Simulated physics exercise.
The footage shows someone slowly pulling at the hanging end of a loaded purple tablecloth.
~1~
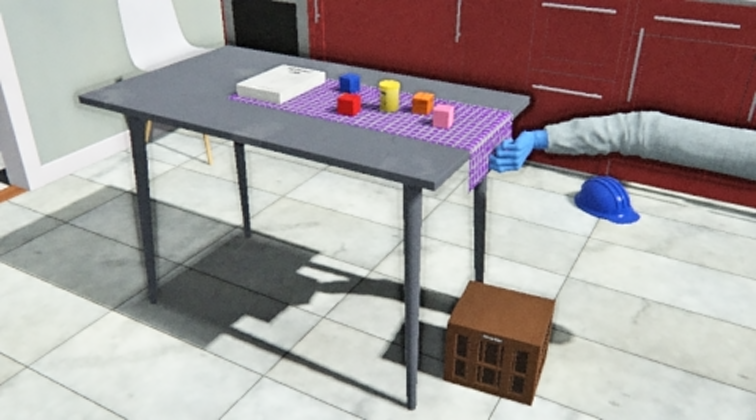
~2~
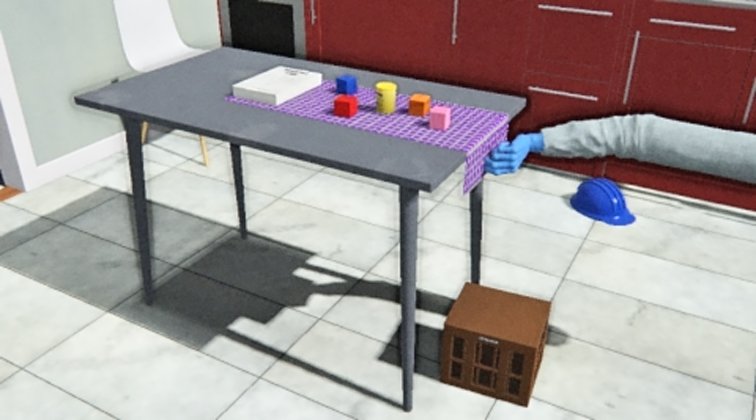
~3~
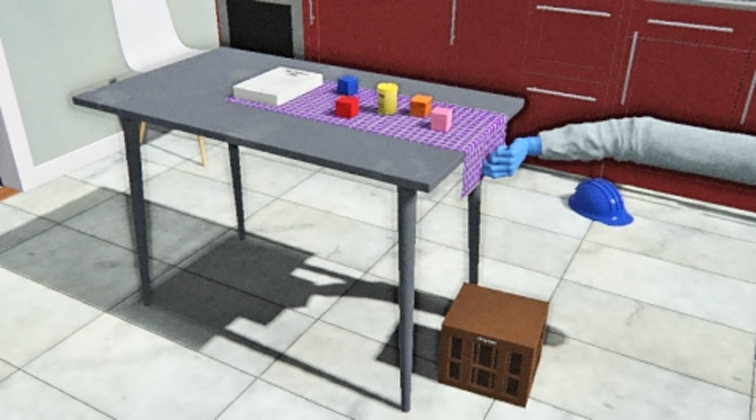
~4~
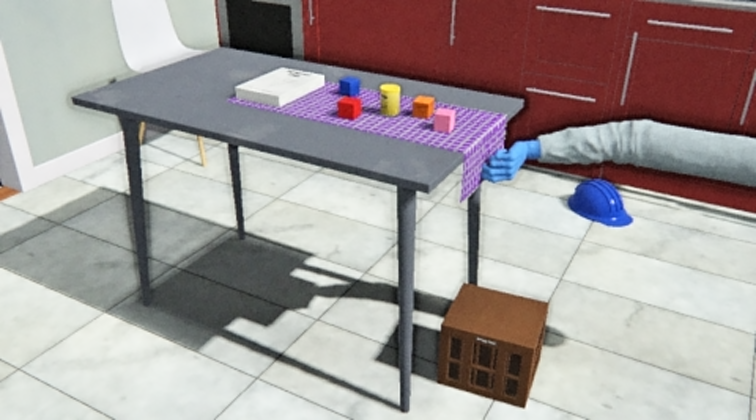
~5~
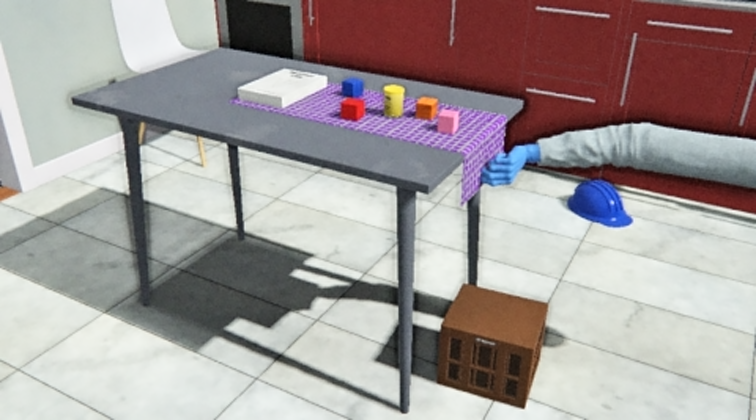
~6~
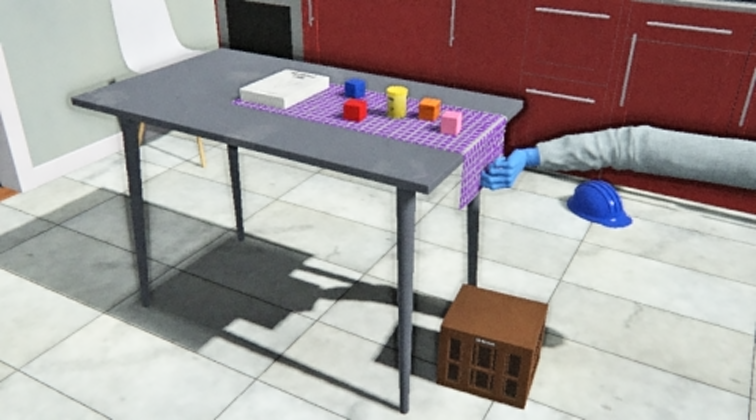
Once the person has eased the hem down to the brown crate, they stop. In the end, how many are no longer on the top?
The tally of things that come off will be four.
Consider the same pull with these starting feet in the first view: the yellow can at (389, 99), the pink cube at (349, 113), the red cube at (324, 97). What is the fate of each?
Yellow can: Goes. Pink cube: Goes. Red cube: Stays.
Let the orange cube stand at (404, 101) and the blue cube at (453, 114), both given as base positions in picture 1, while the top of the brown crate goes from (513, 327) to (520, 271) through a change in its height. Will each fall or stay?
The orange cube stays put, the blue cube is lost.
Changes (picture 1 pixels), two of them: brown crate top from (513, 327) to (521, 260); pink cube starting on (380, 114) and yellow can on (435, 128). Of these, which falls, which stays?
In the end the pink cube is still on top and the yellow can is no longer on top.
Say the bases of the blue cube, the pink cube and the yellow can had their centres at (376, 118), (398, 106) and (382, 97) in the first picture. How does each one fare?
The blue cube drops off, the pink cube goes over, the yellow can tumbles off.
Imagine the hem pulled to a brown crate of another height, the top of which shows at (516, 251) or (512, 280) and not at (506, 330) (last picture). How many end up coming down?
We'd see 1, then 3.
A little later, hem near (478, 250); pink cube and orange cube gone.
Next, hem near (476, 290); pink cube, orange cube and yellow can gone.
When it is over, hem on the crate; pink cube, orange cube, yellow can and red cube gone. Over the edge go four.
